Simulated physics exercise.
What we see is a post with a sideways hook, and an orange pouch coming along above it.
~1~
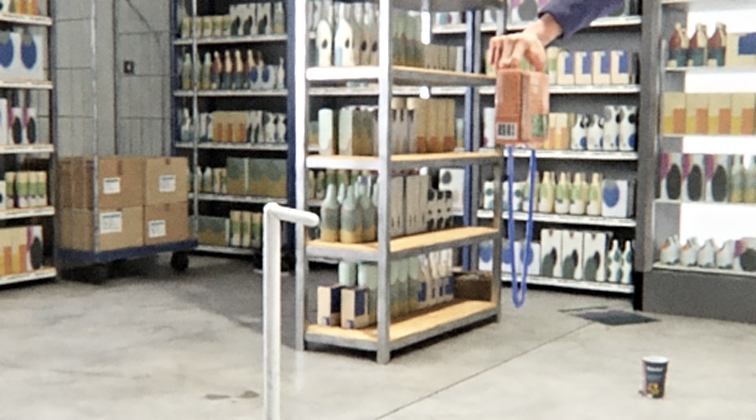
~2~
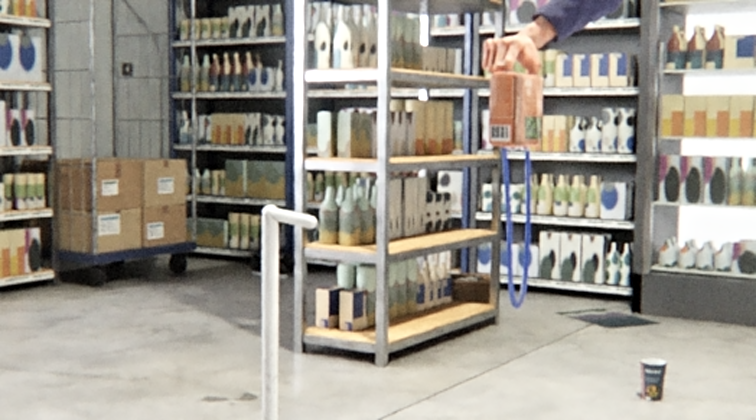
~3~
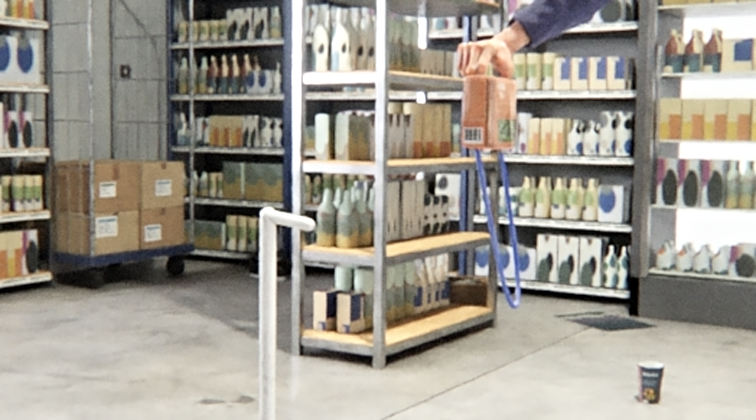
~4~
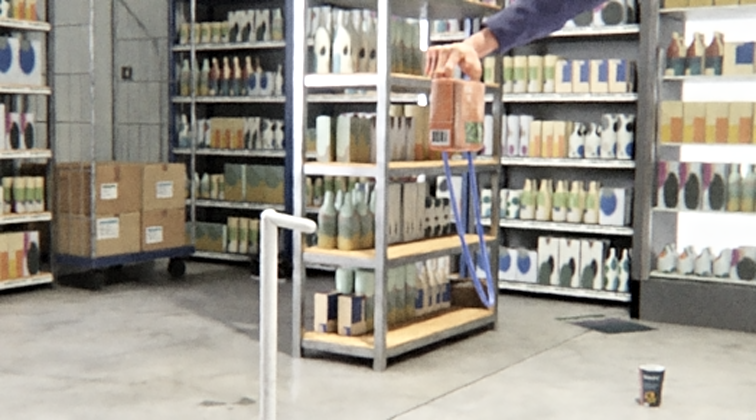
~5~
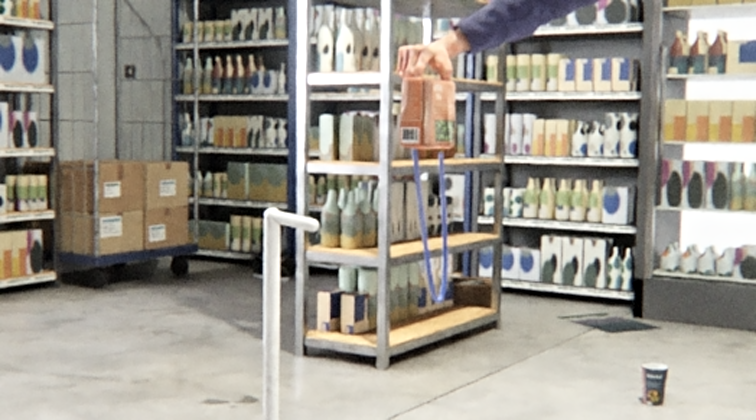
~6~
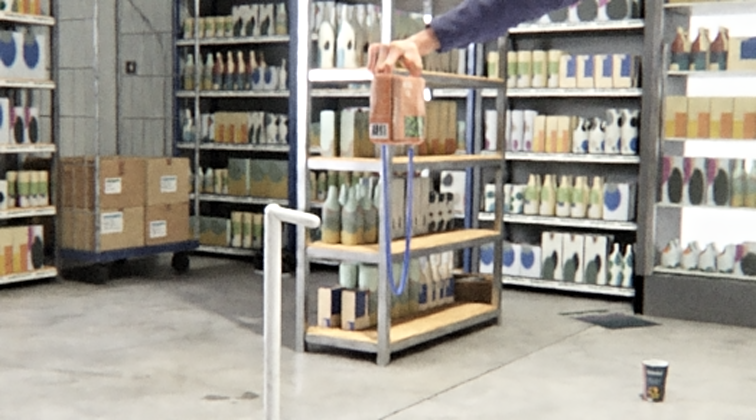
At the start, a hand at the upper right holds an orange pouch with a long blue loop dangling beneath it, near shelves of bottles and a white post with a sideways hook. The hand carries the pouch steadily left, and the loop swings out to the right, then hangs nearly straight again.
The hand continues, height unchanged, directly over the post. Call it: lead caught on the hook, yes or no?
Yes.
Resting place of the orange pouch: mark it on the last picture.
About (196, 109).
Then, 0.30 s later than the last view, pouch nearing the post near (349, 109).
Then, 0.74 s later than the last view, pouch over the post near (282, 109).
Then, 1.20 s later than the last view, pouch past the post near (217, 109).
Finally, pouch past the post near (196, 108); loop tight round the post, hand stopped. The orange pouch is jerked back by its loop.
